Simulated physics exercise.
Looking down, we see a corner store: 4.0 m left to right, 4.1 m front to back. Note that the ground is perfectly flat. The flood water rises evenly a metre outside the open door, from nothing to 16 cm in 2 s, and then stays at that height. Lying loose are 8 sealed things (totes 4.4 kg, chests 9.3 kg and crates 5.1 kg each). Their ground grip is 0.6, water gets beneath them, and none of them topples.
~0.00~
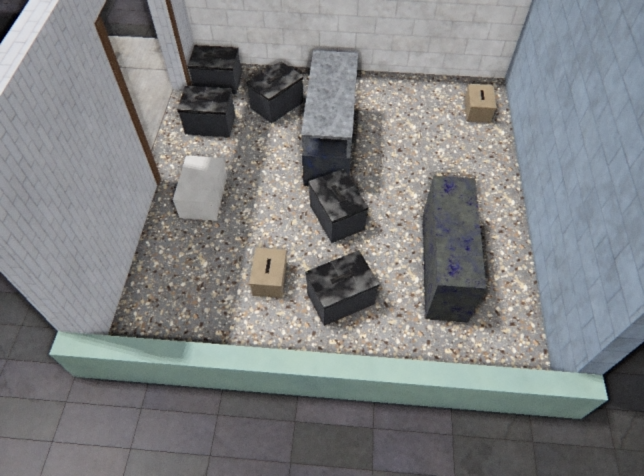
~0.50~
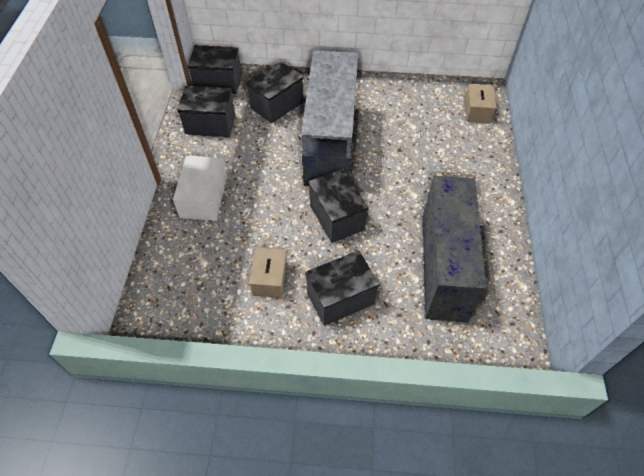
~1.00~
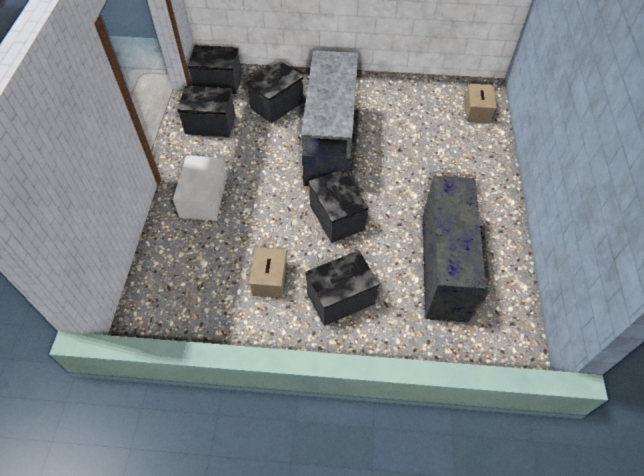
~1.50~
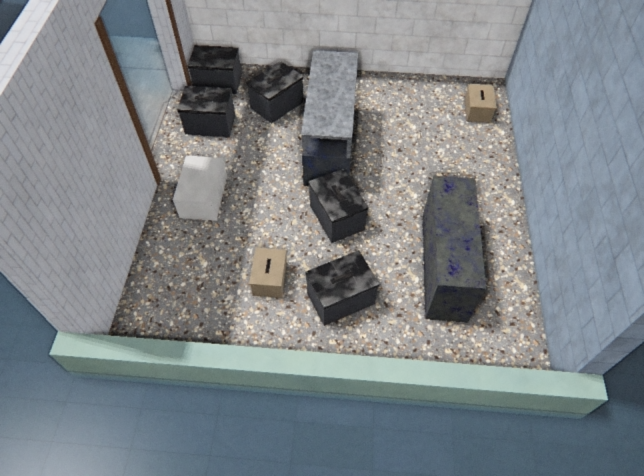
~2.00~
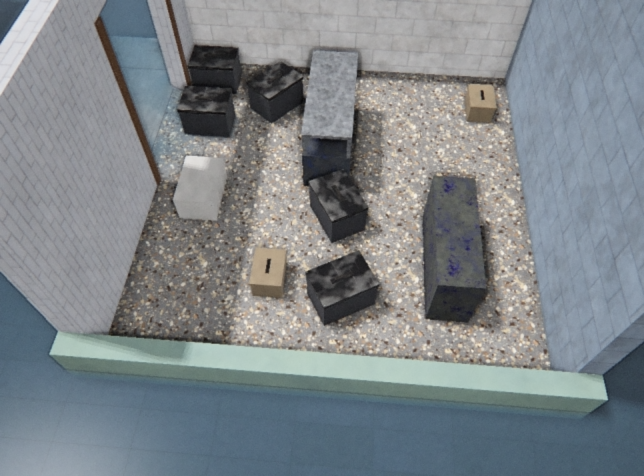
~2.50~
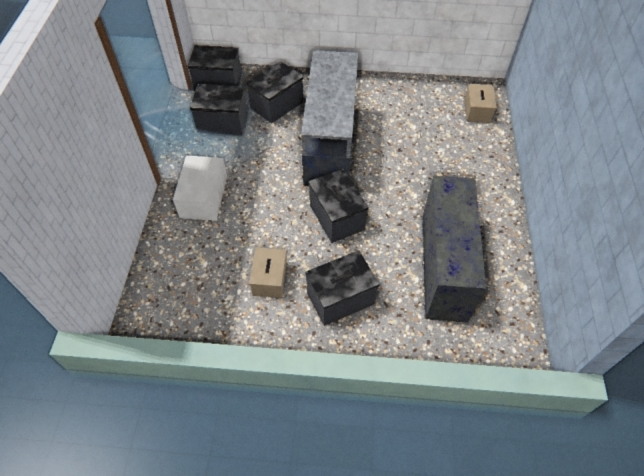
A corner store seen from above holds dark chests, two small tan boxes, a pale block and longer dark pieces on a speckled floor. Outside, the grey paving turns blue under water, which then spreads through the open doorway at upper left, and one dark chest beside it shifts slightly right.
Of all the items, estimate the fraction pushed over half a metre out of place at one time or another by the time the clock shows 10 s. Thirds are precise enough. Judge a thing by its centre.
I'm guessing the result is most.
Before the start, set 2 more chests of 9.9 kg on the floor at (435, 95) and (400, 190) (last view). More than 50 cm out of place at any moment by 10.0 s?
One by one: Above; below.
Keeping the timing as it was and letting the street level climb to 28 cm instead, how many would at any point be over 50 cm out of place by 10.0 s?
Then 8 of them.
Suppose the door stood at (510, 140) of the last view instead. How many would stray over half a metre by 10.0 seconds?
The answer would then be 7.
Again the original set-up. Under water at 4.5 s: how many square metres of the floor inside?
I'd put it close to 6.5 m2.
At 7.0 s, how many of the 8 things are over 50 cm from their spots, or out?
At that time I count 4.
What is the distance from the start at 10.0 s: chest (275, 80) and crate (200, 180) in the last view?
Shifts: 250 cm / 30 cm.
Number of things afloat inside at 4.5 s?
Just then, the number is 2.
After 3.5 s 1 of 8 are over 50 cm from their spots; 1 afloat.
After 4.5 s 1 of 8 are over 50 cm from their spots; 2 afloat.
After 7.0 s 4 of 8 are over 50 cm from their spots; 2 afloat.
After 10.0 s 6 of 8 are over 50 cm from their spots, and 6 have been at some point; 7 afloat.
